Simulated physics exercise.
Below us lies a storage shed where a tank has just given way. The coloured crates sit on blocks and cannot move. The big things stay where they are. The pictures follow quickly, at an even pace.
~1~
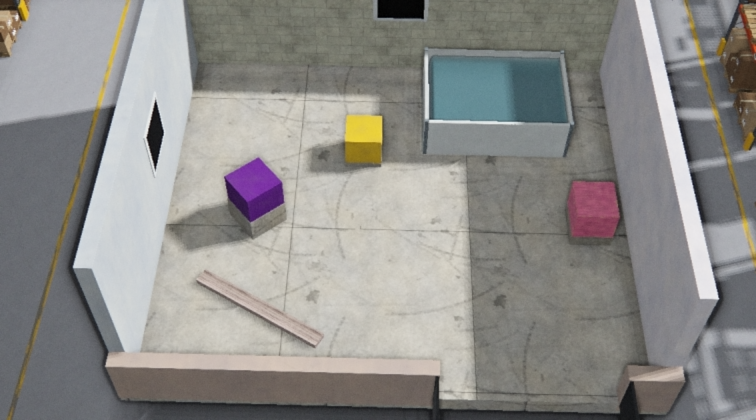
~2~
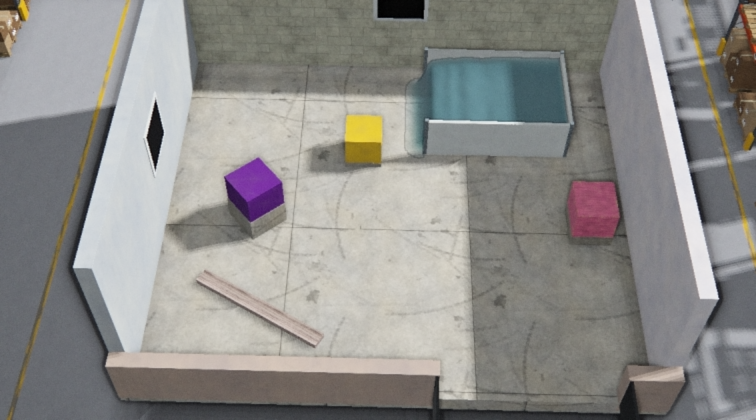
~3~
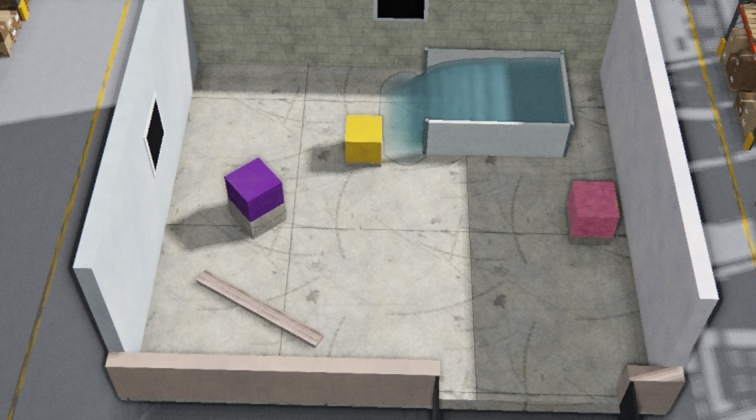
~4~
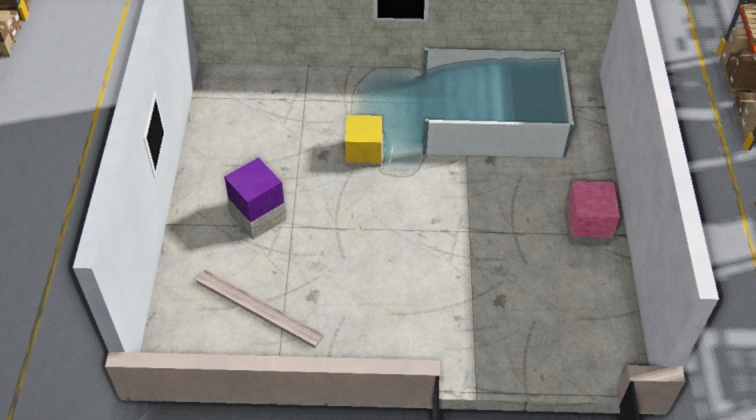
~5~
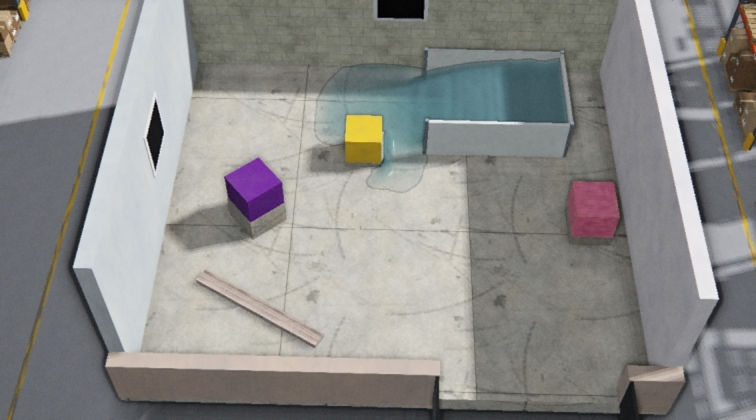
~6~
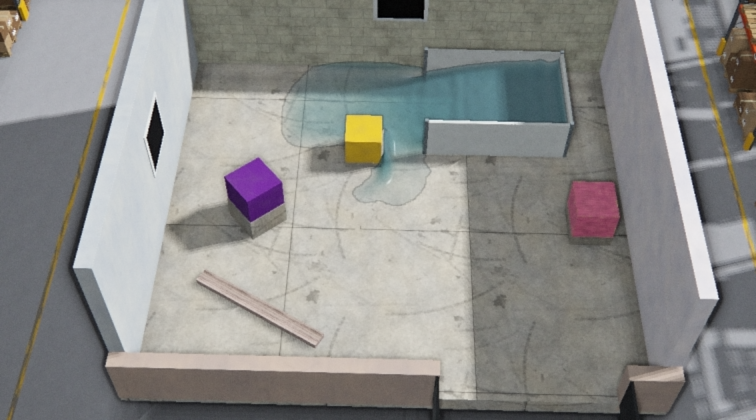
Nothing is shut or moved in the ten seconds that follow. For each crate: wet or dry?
The purple crate keeps dry; the pink crate keeps dry; the yellow crate is soaked.
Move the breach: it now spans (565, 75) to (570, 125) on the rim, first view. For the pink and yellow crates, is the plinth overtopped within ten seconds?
Then: Pink crate gets wet, yellow crate is topped.
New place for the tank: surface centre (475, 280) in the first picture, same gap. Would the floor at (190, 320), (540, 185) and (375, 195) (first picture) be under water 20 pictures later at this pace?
As listed: Under water, not flooded, not flooded.
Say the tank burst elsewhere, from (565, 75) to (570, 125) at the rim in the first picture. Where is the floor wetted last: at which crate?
The purple one.
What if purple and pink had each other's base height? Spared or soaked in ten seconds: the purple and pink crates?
In short: Purple ends up wet, pink is safe.
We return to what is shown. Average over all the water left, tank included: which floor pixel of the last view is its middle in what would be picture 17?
Close to (375, 121).
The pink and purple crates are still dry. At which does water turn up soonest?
I say the purple crate.
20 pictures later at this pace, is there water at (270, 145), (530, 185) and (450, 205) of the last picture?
In turn: Wet, not flooded, under water.
A moment on, water covers 30 % of the floor; the purple crate not reached, the pink crate not reached, the yellow crate water round its plinth.
Next, water covers 45 % of the floor; the purple crate water round its plinth, the pink crate not reached, the yellow crate water round its plinth.
Then, water covers 60 % of the floor; the purple crate water round its plinth, the pink crate not reached, the yellow crate water round its plinth.
Later, water covers 70 % of the floor; the purple crate water round its plinth, the pink crate water round its plinth, the yellow crate water round its plinth.
In the end, water covers 95 % of the floor; the purple crate stayed above the water, the pink crate stayed above the water, the yellow crate was topped.
